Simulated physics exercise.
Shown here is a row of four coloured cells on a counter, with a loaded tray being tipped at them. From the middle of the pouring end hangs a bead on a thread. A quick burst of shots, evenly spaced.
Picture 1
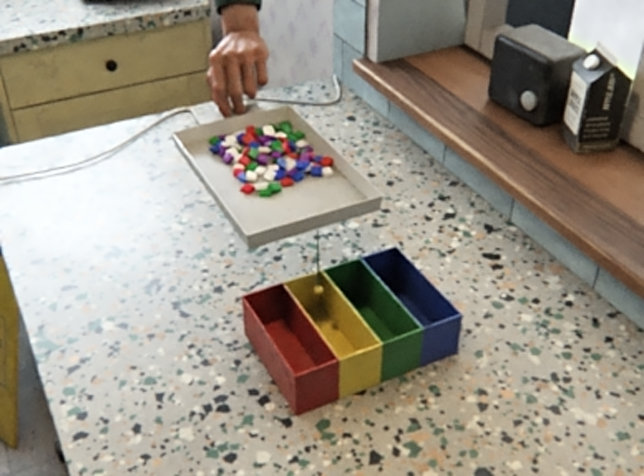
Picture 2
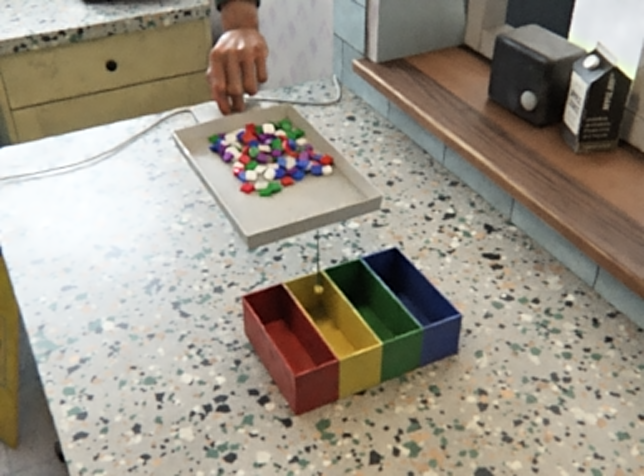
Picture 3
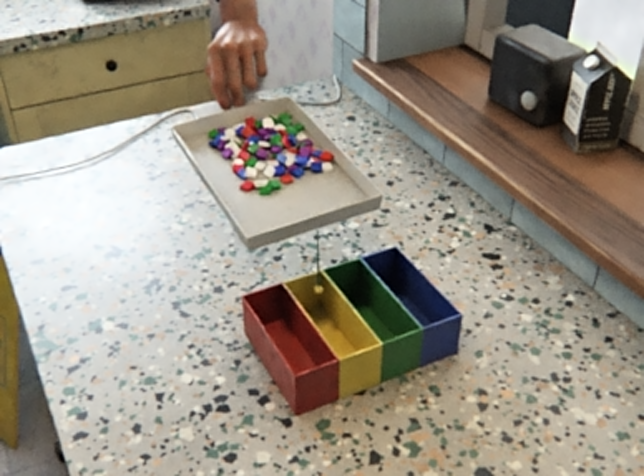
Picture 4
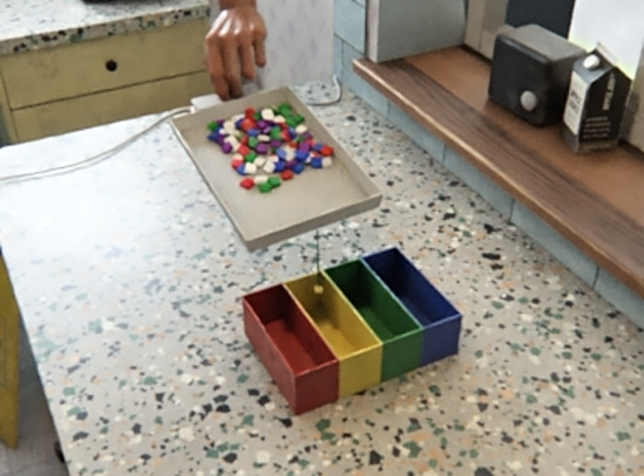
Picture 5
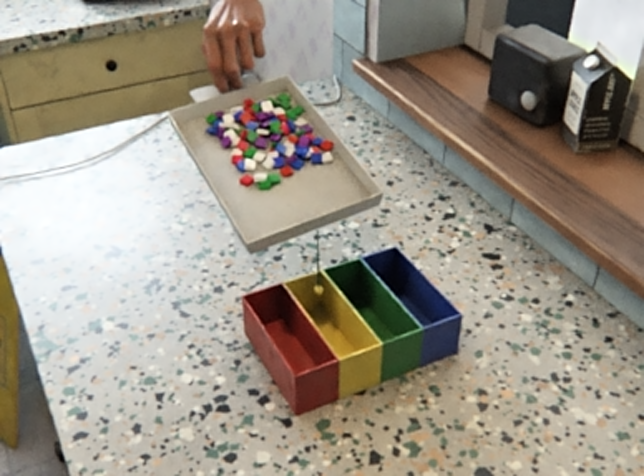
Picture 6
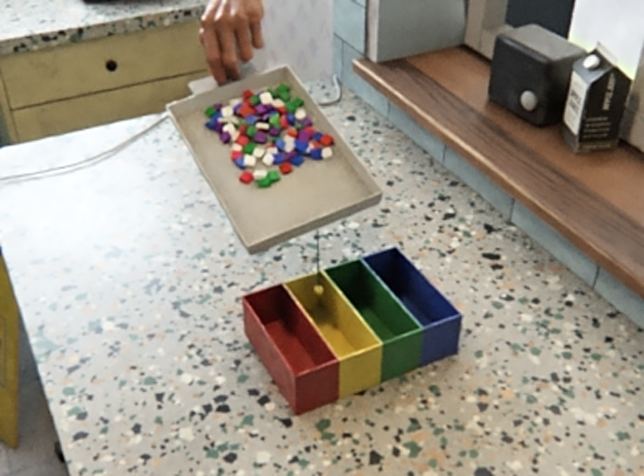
On a speckled counter, a hand slowly raises the back of a tray of mosaic tiles.
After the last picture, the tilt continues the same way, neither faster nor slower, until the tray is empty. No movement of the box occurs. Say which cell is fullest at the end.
The red cell is fullest at the end.
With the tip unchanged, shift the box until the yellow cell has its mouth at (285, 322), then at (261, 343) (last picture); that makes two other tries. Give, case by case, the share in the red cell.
Some 50 percent in the first case, 0 percent in the second.
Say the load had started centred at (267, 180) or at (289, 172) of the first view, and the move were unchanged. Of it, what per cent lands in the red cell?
60 per cent for the first try, 70 per cent for the second.
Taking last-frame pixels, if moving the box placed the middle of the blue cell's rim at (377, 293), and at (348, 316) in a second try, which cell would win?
Result 1: The red one; result 2: That yellow cell.
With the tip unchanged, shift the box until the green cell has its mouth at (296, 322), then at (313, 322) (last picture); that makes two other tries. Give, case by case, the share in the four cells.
You'd see around 100 per cent and then around 100 per cent.
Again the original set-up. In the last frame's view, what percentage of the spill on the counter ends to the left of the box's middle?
Estimate: Near 100 per cent.
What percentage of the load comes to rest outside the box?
Call it some 50 percent of the pieces.
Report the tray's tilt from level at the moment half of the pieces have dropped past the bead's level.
About 110°.
Shortly afterwards, tray tipped steeply; all but a few on the tray; a little falling or outside the box.
Next, tray tipped right over; the bulk on the tray; a little in the red cell; near a quarter falling or outside the box.
Some moments later, tray tipped past a quarter turn; near half in the red cell; only a few in the yellow cell; near half falling or outside the box.
In the end, tray tipped past a quarter turn; near half in the red cell; only a few in the yellow cell; none at all in the green cell; none at all in the blue cell; near half outside the box.
